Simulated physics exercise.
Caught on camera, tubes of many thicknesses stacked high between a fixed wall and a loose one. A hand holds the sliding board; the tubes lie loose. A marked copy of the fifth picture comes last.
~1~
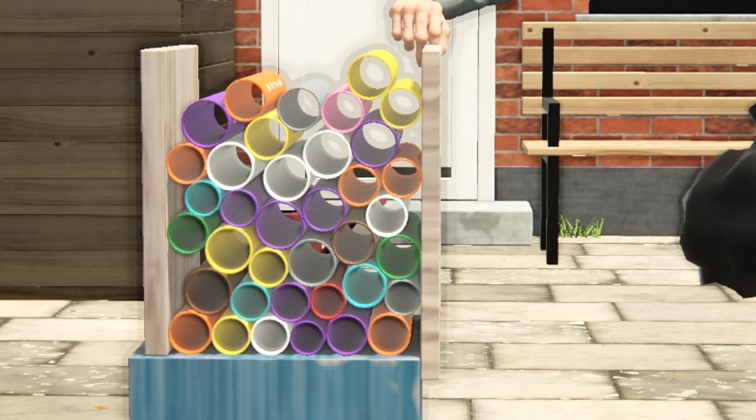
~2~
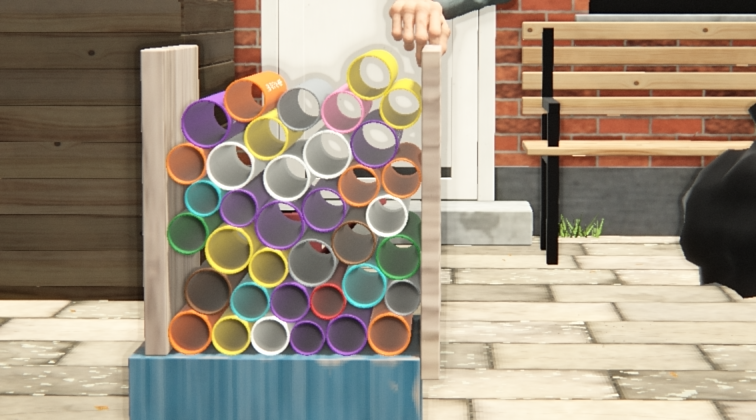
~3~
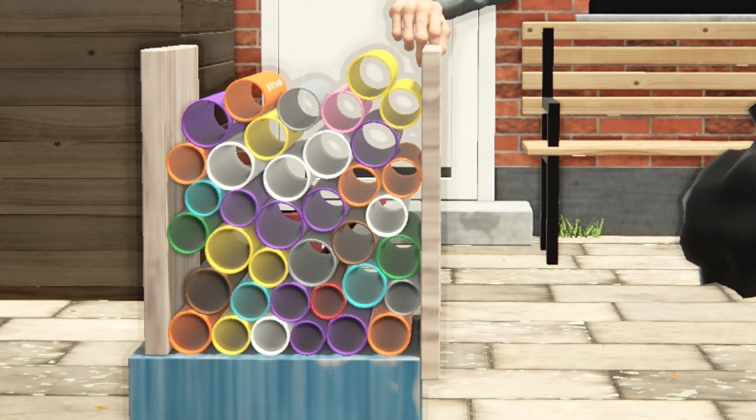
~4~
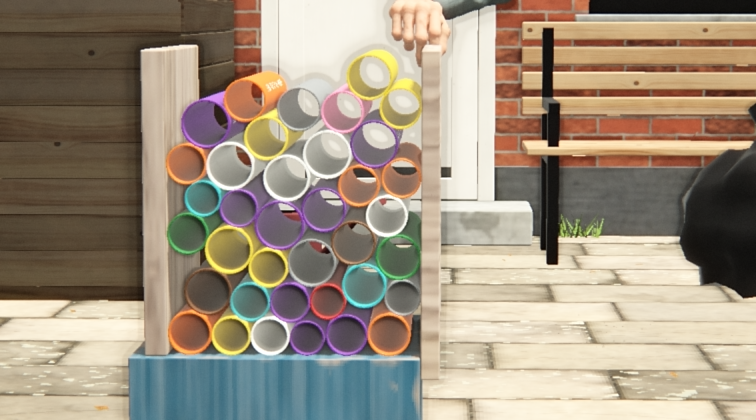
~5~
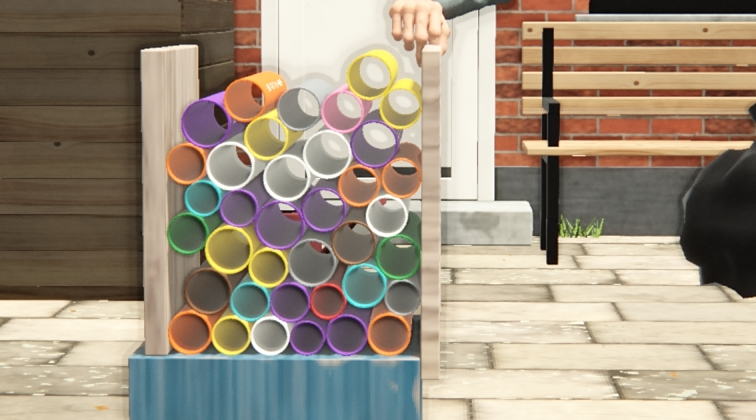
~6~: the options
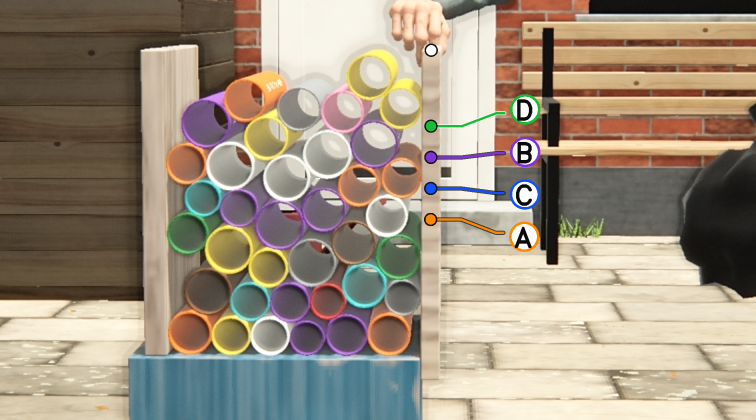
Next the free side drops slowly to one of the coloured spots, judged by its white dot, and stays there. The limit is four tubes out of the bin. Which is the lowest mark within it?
The lowest mark that will do is C.
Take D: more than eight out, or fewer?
It loses fewer than eight.
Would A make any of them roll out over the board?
At A: Yes.
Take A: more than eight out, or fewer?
At A, fewer than eight.
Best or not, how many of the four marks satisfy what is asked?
Three of them.
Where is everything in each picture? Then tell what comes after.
A purple tube (324, 210); a turquoise tube (203, 199); a yellow tube (266, 138), in the first frame.
A yellow tube (266, 138); an orange tube (245, 100), in the second frame.
Side board (432, 200); an orange tube (190, 333), in the third frame.
An orange tube (389, 335); a turquoise tube (364, 286), in the fourth frame.
A brown tube (354, 243); a purple tube (324, 210); a turquoise tube (203, 199), in the fifth frame.
On the marked copy, A at (431, 220); B at (431, 158); C at (431, 188); D at (431, 126); the white dot at (431, 50).
Following C. Soon after the start, top of the board (421, 114).
Later, top of the board (421, 187).
In the end, top of the board (421, 187), two out over the board.
As for the rest, A five out over the board; B none out over the board; D none out over the board.
